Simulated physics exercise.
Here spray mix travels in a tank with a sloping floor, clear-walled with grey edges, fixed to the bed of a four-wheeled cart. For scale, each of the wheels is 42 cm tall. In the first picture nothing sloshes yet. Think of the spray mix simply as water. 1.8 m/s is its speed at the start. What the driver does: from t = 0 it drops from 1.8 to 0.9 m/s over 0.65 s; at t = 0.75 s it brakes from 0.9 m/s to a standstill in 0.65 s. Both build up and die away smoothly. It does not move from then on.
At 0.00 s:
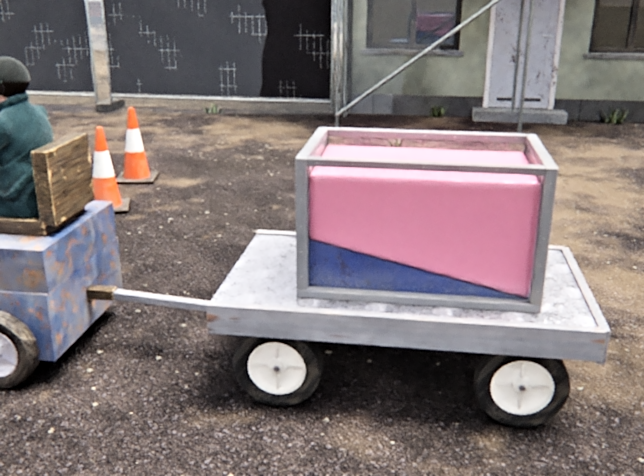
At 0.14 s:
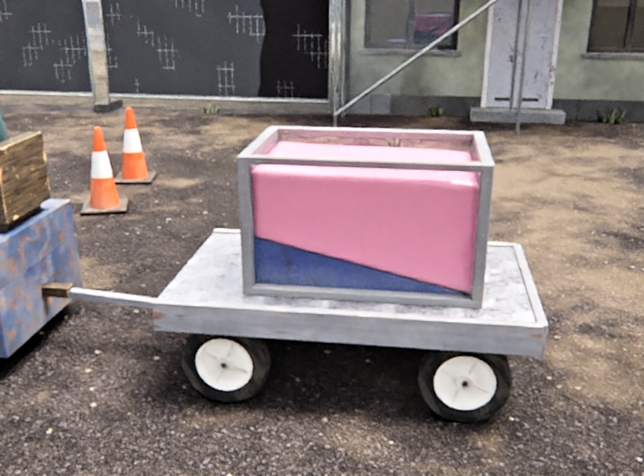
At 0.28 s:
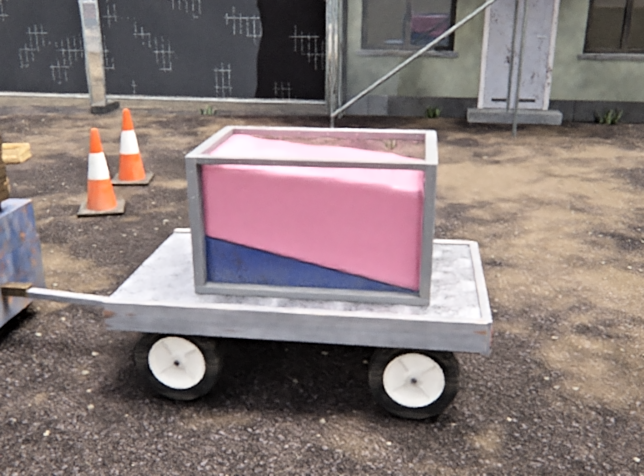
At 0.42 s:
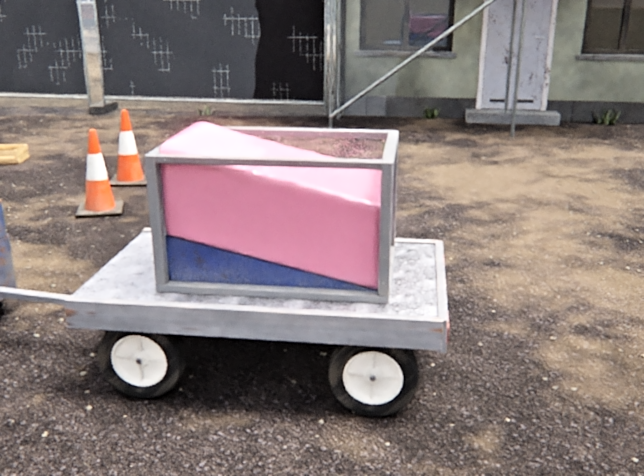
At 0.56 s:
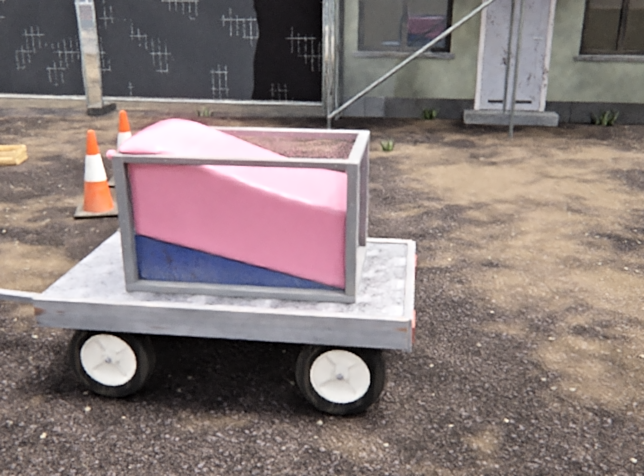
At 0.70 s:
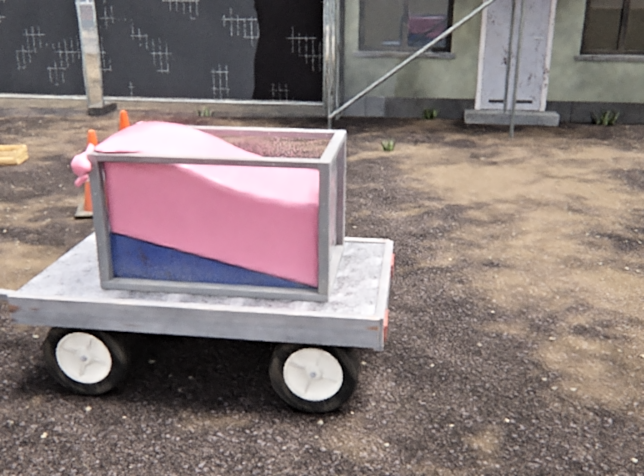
We see a cart carrying a clear-walled tank of pink liquid roll left past two traffic cones behind a vehicle, while the nearly flat liquid slopes upward towards the left, bulges over the rim at the front, and then dips slightly.
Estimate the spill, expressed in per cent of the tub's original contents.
The spill comes to around 2 in every hundred.
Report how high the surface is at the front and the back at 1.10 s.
Around 52 cm toward the front, with 54 cm behind.
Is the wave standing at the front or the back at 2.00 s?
It stands at the rear side.
After 1.10 s front 52 cm, middle 48 cm, back 53 cm above the lowest part of the floor; the loss stands at 2 per cent, over the front.
After 1.50 s front 58 cm, middle 52 cm, back 45 cm above the lowest part of the floor; the loss stands at 2 per cent, over the front.
After 2.00 s front 49 cm, middle 53 cm, back 57 cm above the lowest part of the floor; the loss stands at 2 per cent, over the front.
After 4.39 s the loss stands at 2 per cent, over the front, 6 of 255 litres.
